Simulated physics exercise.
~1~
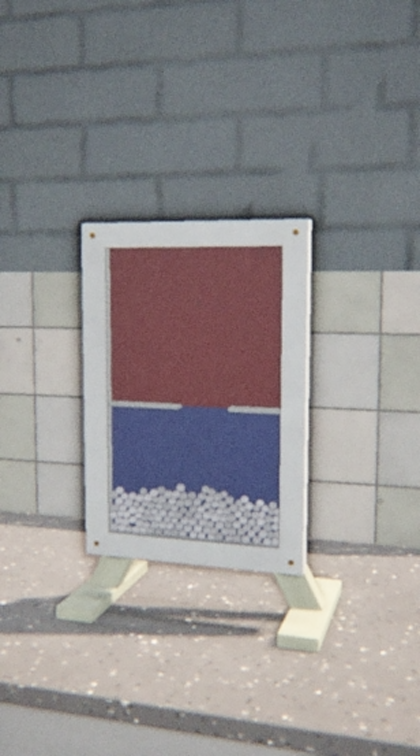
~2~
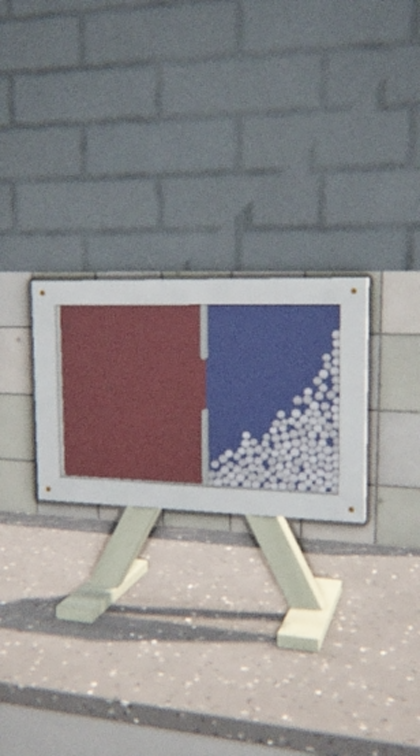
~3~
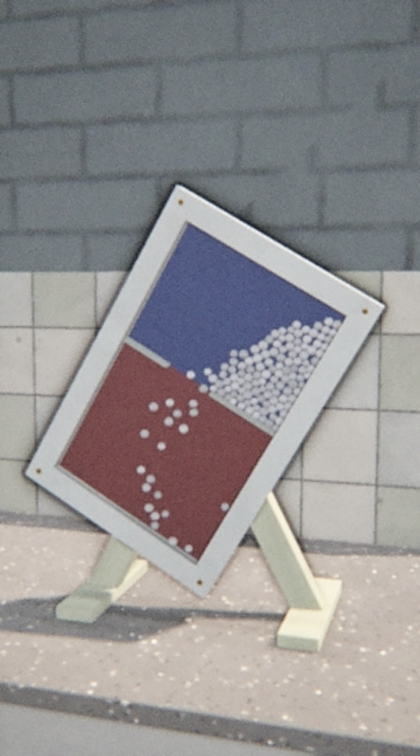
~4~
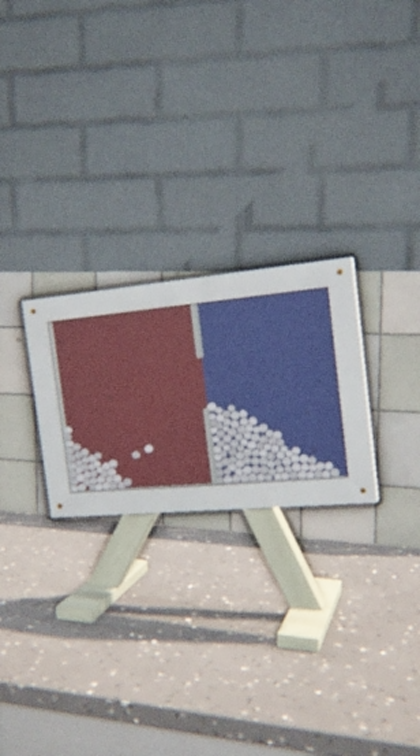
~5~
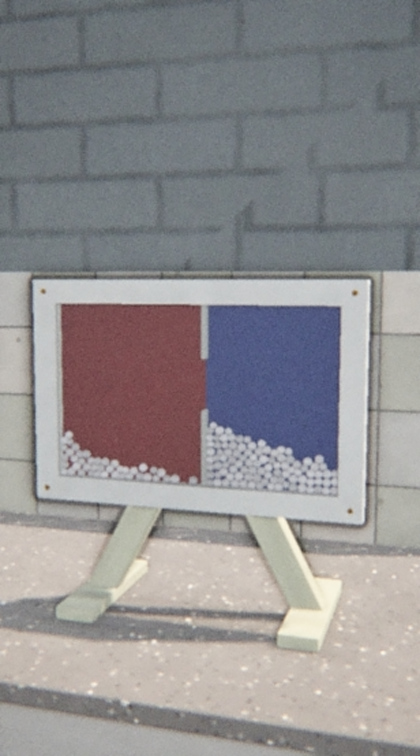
On a speckled counter before a pale tiled strip and a grey block wall, seen from the front by a still camera, a white-framed display case rests on two cream feet. Its upright panel has a red chamber above a blue one, with a gapped divider between them and small white beads heaped in the blue. The case turns anticlockwise onto its side, and the beads bank up at the right. It tips further, and some spill through the gap into the red. It then swings back to lie sideways, with some beads settled in red at left and more in blue at right.
